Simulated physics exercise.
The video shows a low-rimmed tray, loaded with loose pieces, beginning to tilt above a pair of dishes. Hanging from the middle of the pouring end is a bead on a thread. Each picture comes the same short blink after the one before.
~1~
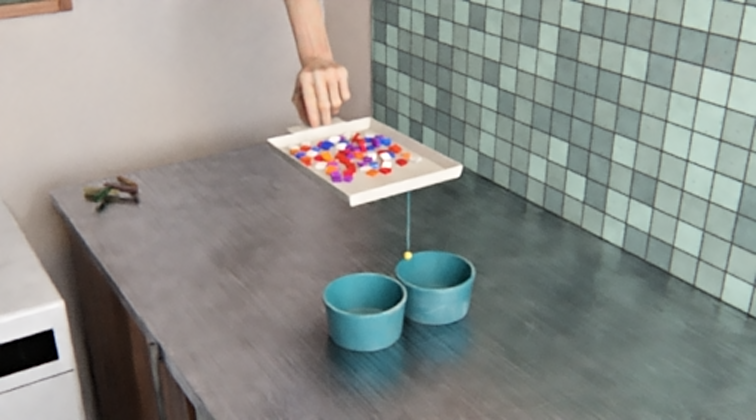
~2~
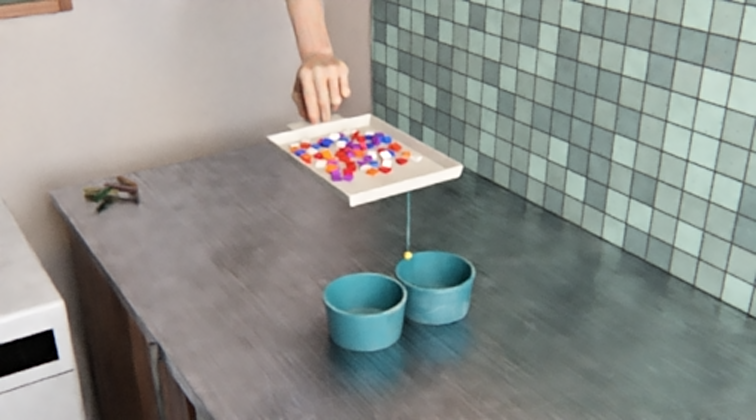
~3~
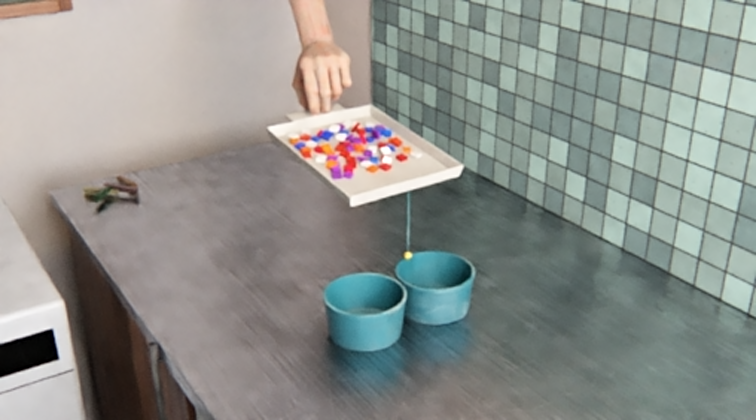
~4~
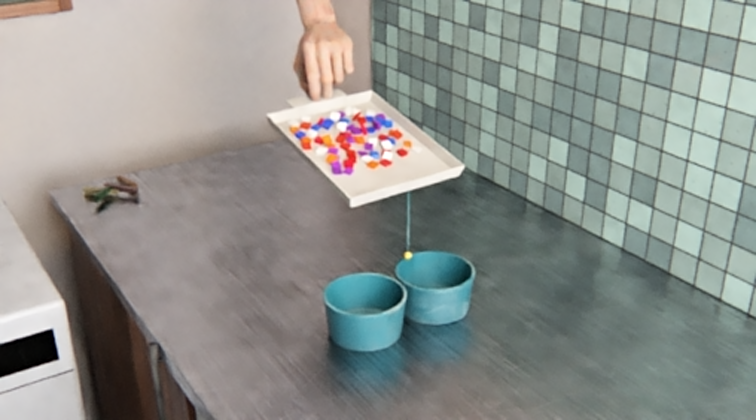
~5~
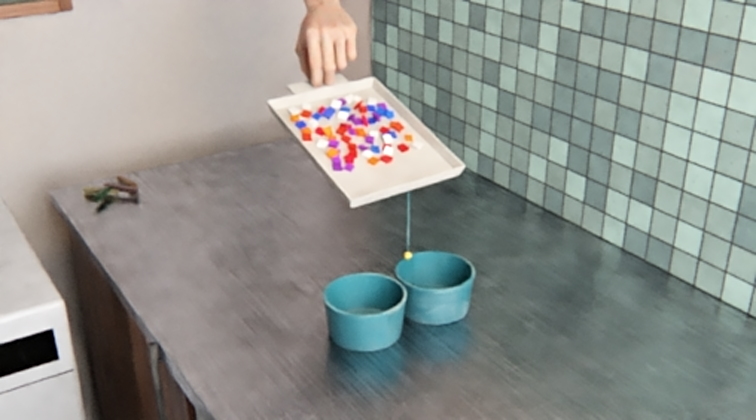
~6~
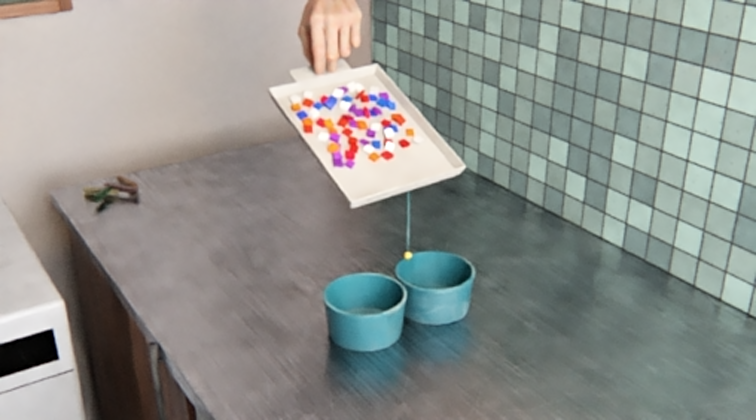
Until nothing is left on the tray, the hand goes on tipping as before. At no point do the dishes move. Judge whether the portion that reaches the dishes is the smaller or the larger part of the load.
It is the larger part.
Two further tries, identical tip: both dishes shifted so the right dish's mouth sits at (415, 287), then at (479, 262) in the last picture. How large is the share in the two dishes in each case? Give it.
You'd get near 60 per cent and afterwards near 80 per cent.
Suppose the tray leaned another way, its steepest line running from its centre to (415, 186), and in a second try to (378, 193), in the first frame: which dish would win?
Try one: The rightmost dish. Try two: The leftmost dish.
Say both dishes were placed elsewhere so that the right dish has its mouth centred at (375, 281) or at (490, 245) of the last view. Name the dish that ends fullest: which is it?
The first time it's the right member, the second time the left member.
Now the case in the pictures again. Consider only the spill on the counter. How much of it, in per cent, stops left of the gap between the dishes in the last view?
Close to 10 in a hundred.
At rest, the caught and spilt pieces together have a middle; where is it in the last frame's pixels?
Close to (415, 316) in the last view.
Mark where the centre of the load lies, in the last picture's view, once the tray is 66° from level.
Look close to (395, 178) in the last picture.
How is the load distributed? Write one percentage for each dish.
Left 40 %, right 40 %.
Soon after the last picture, tray tipped steeply; nearly all on the tray; a stray few in the air.
A little later, tray tipped past a quarter turn; about half on the tray; a small part in the left dish; about a quarter in the right dish; a small part outside both; a small part in the air.
Later still, tray tipped past a quarter turn; about a third in the left dish; about a third in the right dish; about a quarter outside both.
At rest, tray tipped past a quarter turn; about a third in the left dish; about a third in the right dish; about a quarter outside both.
